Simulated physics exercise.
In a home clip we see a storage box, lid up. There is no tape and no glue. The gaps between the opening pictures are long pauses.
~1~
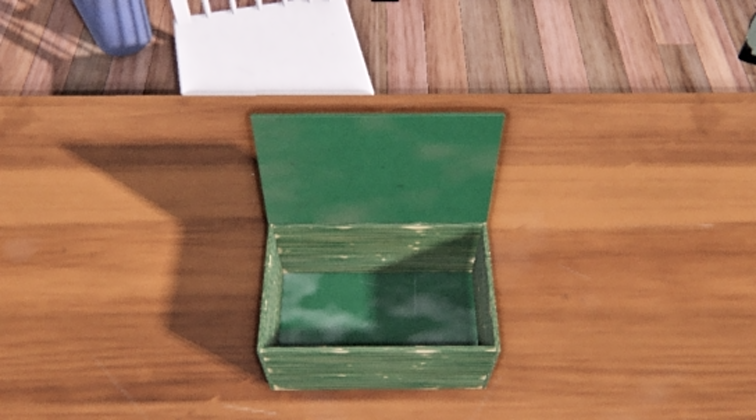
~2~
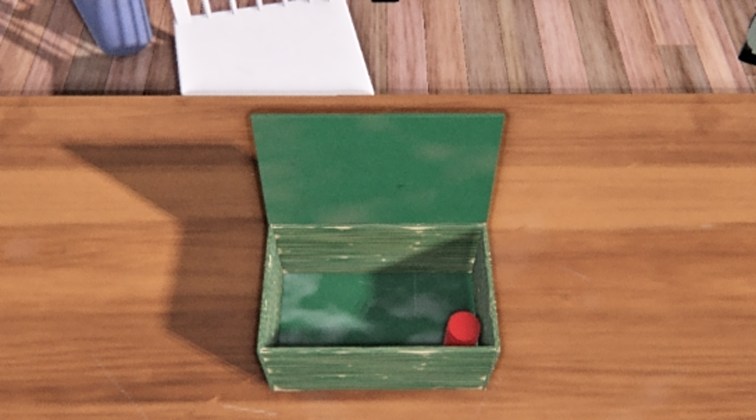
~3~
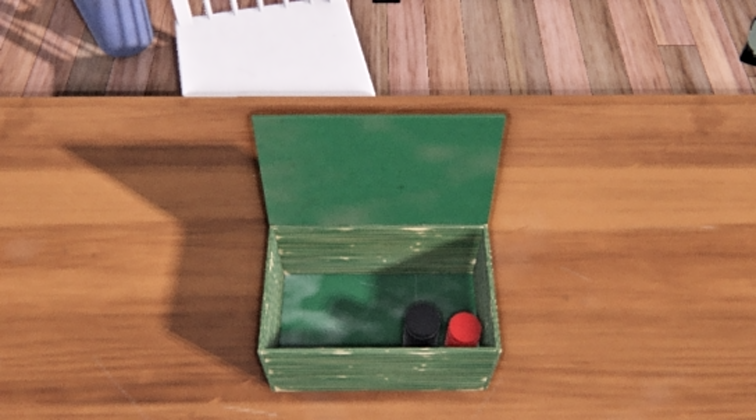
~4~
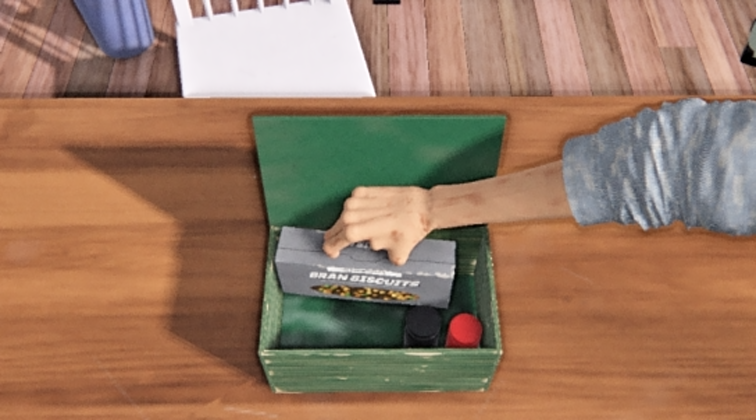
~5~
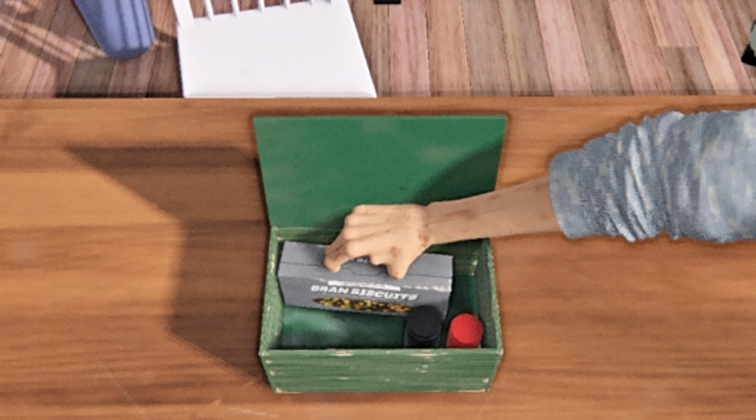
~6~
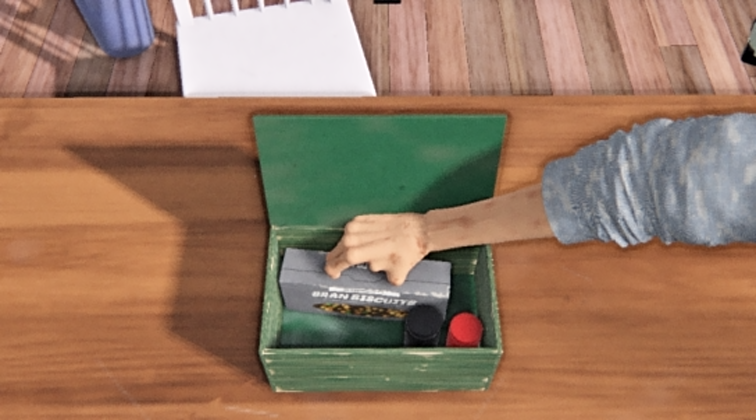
A red cylindrical item appears in the right front corner of an open, empty green box on a wooden table, then a black shaker appears to its left. A hand reaching from the right holds a grey carton of bran biscuits over the box's back left and lowers it slightly inside, still gripping it.
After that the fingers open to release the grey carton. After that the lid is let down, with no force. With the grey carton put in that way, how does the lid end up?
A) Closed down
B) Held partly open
A.
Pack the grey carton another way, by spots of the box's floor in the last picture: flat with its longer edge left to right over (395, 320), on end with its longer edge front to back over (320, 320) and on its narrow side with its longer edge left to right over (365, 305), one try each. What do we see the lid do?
Case one, the lid lies closed; case two, it is kept from closing; case three, it lies closed.
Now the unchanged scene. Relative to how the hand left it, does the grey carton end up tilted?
By the end the grey carton has kept its angle.
Then, 1.10 s later than the last frame, lid starting down.
Then, 1.60 s later than the last frame, lid 60° above the rim.
Then, 2.00 s later than the last frame, lid 32° above the rim.
Then, 2.30 s later than the last frame, lid 8° above the rim.
When it is over, lid shut; all 3 as before. End places, in pixels of the last picture, grey carton near (366, 287).
